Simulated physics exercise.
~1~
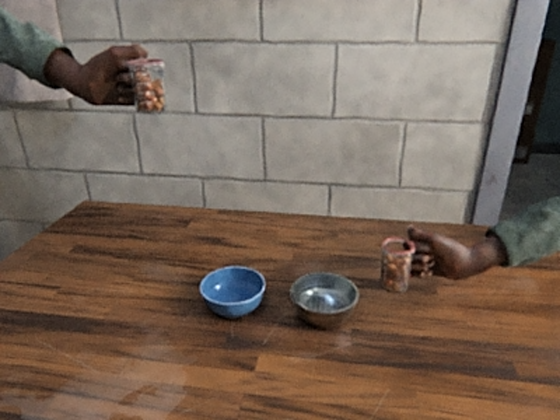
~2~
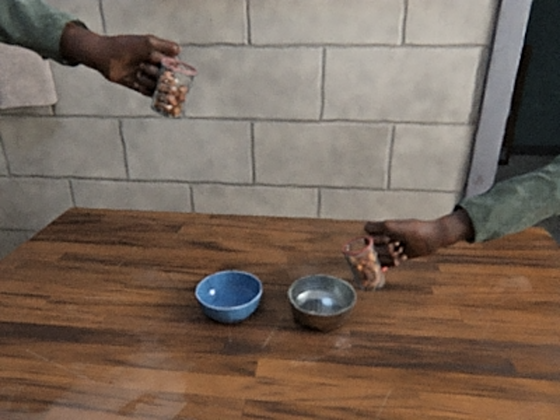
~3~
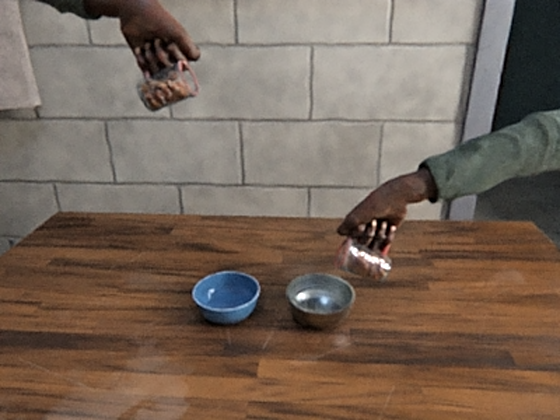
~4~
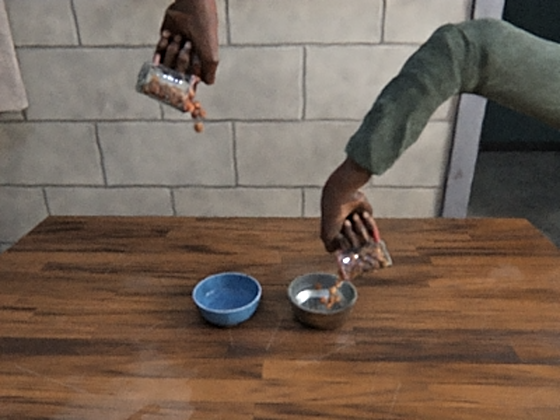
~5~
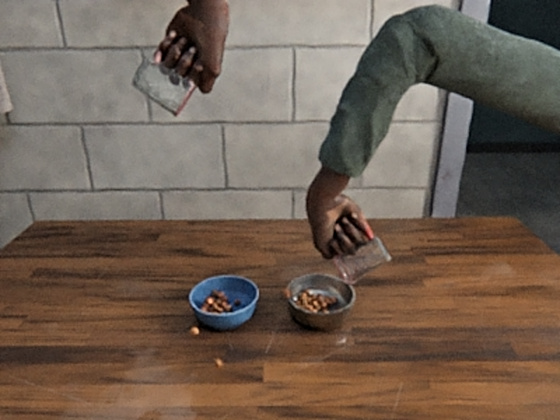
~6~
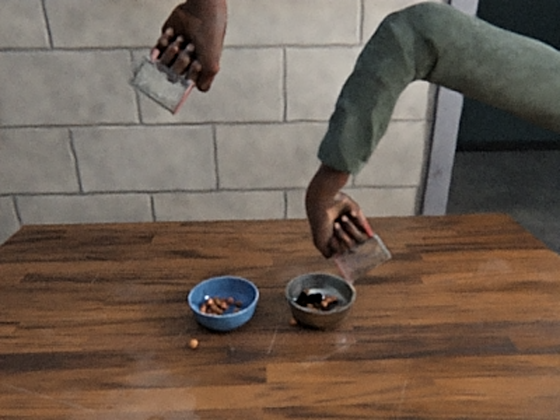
Two hands tipping cups of small brown pieces into bowls, the higher left pour scattering a little, the right landing inside.
